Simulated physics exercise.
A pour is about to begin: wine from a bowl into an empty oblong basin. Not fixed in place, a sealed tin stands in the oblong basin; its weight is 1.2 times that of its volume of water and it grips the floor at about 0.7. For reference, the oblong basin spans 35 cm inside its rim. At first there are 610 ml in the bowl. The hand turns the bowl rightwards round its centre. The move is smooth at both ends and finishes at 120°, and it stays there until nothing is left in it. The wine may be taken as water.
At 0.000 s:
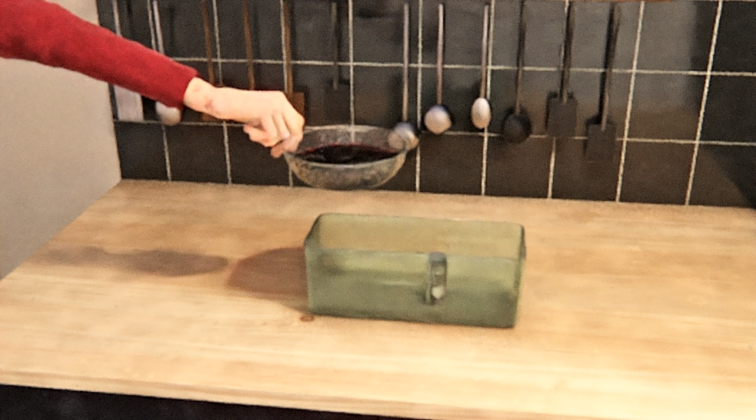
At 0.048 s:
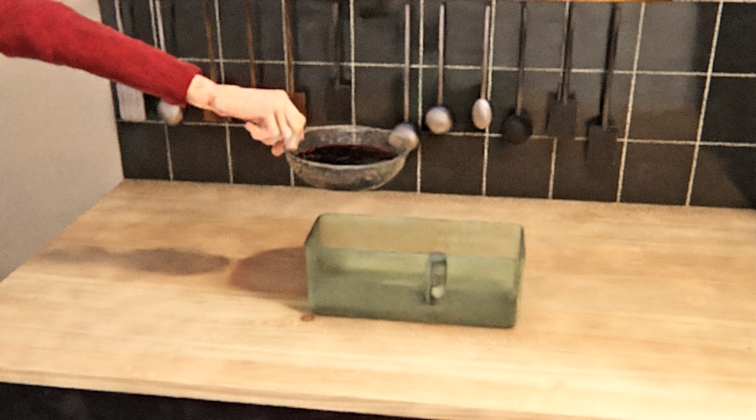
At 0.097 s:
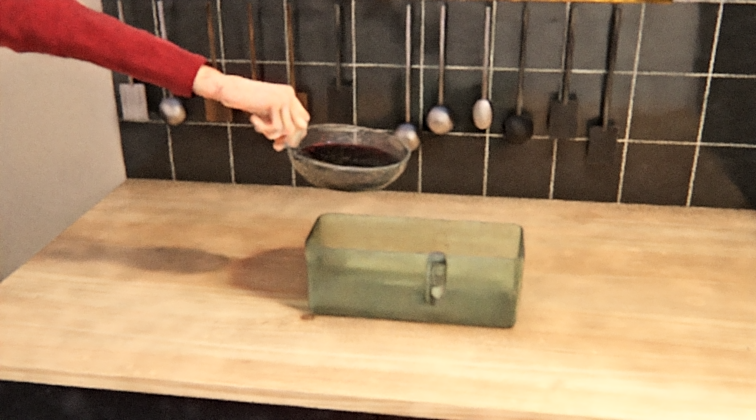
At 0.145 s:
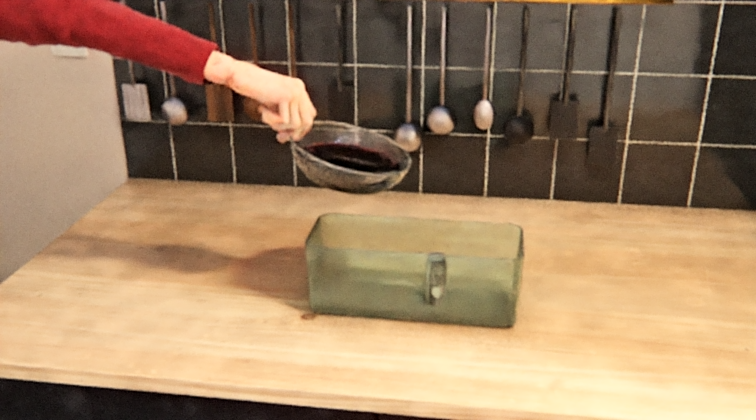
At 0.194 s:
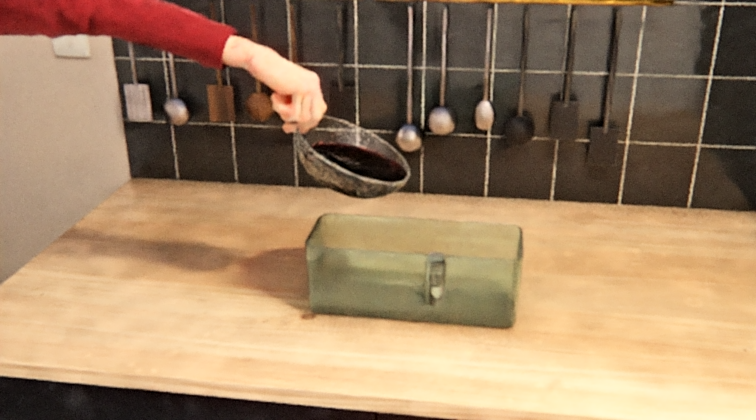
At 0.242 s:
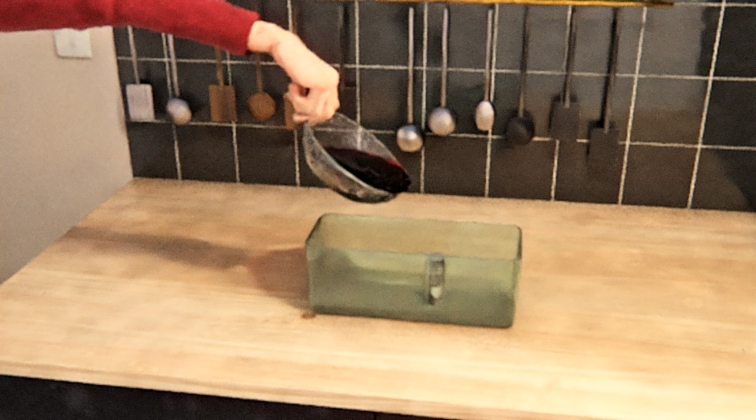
The clip opens on a hand in a red sleeve holding a bowl of dark red wine above an empty green oblong basin on a wooden counter, with utensils hanging behind. The hand tilts the bowl rightwards, slightly at first and then more steeply, and the wine shifts to the bowl's right rim.
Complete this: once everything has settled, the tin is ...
Once everything has settled, the tin is lying over.
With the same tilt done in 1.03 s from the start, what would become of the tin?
After the tilt, the tin is still standing.
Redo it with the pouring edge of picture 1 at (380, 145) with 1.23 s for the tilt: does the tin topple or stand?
Result: Tin upright.
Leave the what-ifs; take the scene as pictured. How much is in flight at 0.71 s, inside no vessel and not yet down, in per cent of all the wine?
Roughly 3 per cent.
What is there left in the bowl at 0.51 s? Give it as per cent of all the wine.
At that time about 0 in a hundred parts are still held.
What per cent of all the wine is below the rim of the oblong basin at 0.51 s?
96 %, roughly.
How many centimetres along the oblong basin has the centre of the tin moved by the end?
All told, the tin's centre has moved close to 7.5 cm.
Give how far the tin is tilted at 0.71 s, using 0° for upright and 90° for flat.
Near 30 degrees.
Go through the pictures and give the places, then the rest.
In the first picture, it leans 0°; its right rim is at (408, 148); the wine meets the walls at (293, 157) and (401, 161); the oblong basin's rim runs from (311, 230) to (525, 242); the tin's top is at (437, 258).
In the second picture, it leans 2°; its right rim is at (408, 151); the wine meets the walls at (294, 156) and (402, 162).
In the third picture, it leans 7°; its right rim is at (409, 156); the wine meets the walls at (296, 154) and (402, 166).
In the fourth picture, it leans 15°; its right rim is at (410, 165); the wine meets the walls at (299, 151) and (398, 169).
In the fifth picture, it leans 25°; its right rim is at (408, 177); the wine meets the walls at (305, 149) and (396, 172).
In the sixth picture, it leans 38°; its right rim is at (404, 189); the wine meets the walls at (312, 150) and (395, 176); 4 per cent is over the edge.
After 0.51 s the tilt is 108° and 0 per cent is still to pour; the tin stands where it began.
After 0.71 s the tilt is 120° and 0 per cent is still to pour; the tin leans 28°.
After 0.92 s the tilt is 120° and 0 per cent is still to pour; the tin lies on its side.
After 1.14 s the tilt is 120° and 0 per cent is still to pour; the tin lies on its side.
In the end the tin lies on its side.
